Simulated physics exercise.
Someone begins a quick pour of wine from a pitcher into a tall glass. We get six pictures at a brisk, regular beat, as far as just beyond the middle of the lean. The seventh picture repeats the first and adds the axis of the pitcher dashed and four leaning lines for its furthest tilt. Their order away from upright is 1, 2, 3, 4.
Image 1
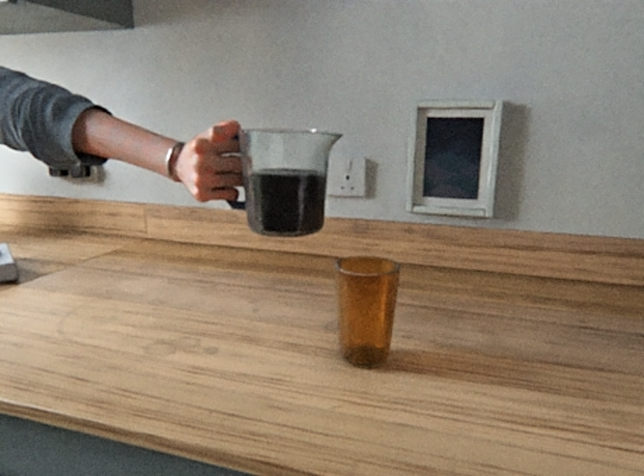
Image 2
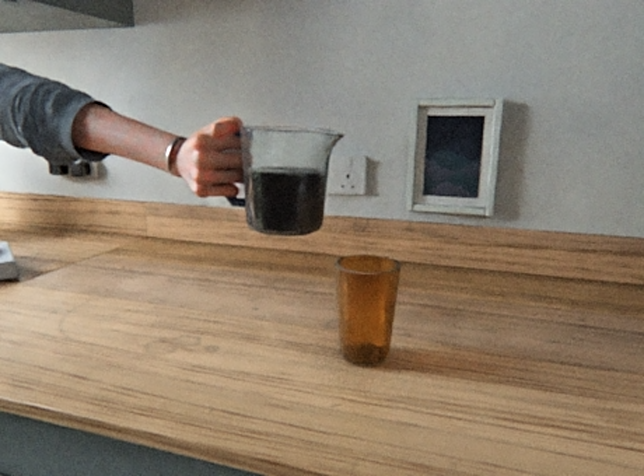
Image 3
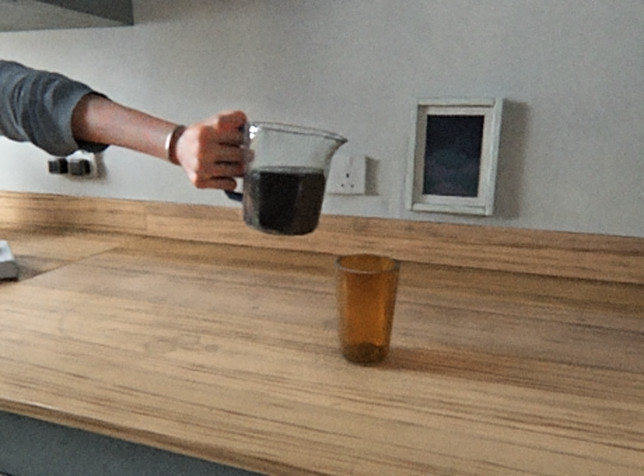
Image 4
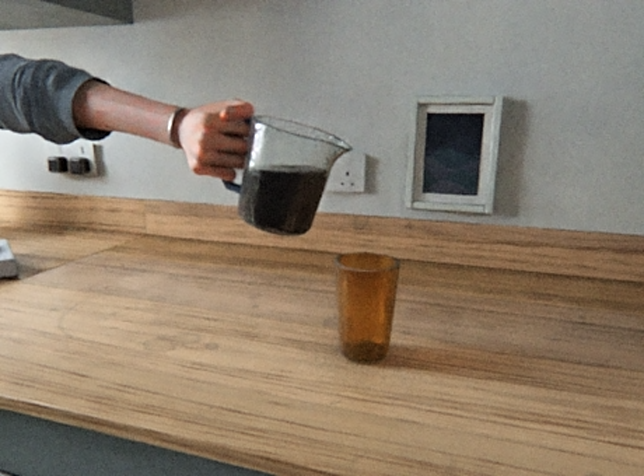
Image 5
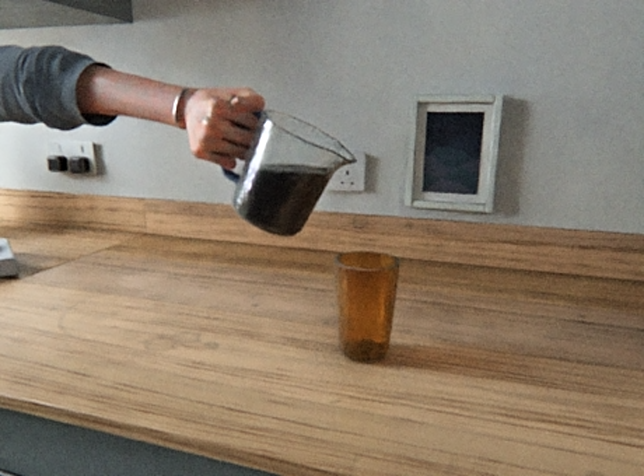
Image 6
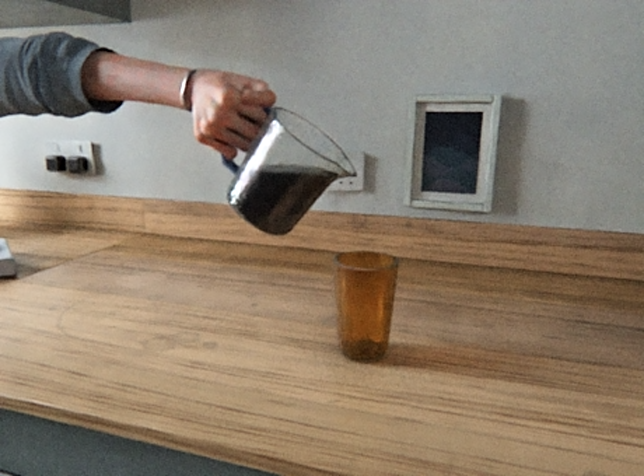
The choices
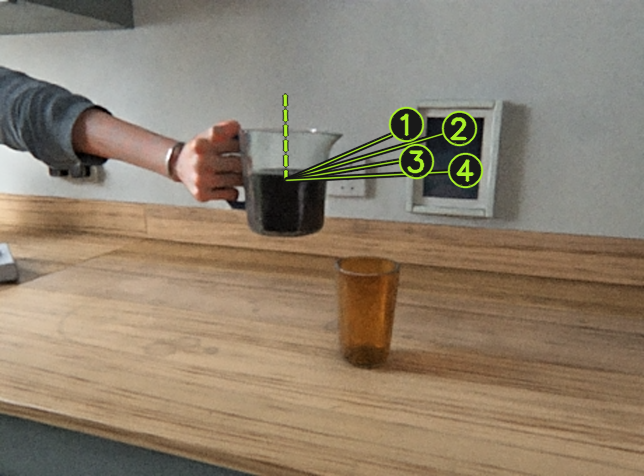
A hand lifting the handle of a clear pitcher of dark liquid, steadily tilting it rightward above an amber glass on a wooden counter.
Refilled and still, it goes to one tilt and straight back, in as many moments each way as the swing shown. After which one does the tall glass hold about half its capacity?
I would pick mark 1.
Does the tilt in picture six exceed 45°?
No, it does not.
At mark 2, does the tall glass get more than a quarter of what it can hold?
Yes.
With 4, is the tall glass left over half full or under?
Over half.
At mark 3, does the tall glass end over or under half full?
Over.
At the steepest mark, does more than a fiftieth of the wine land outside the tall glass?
Yes.
In lime, 1 at (391, 134); 2 at (443, 133); 3 at (398, 161); 4 at (448, 171).
Choosing 1, the tall glass ends with about 50 % of what it can hold.
Choosing 2, the tall glass ends with about 68 % of what it can hold.
Choosing 3, the tall glass ends with about 80 % of what it can hold; 4 % of the wine is spilt.
Choosing 4, the tall glass ends with about 85 % of what it can hold; 11 % of the wine is spilt.
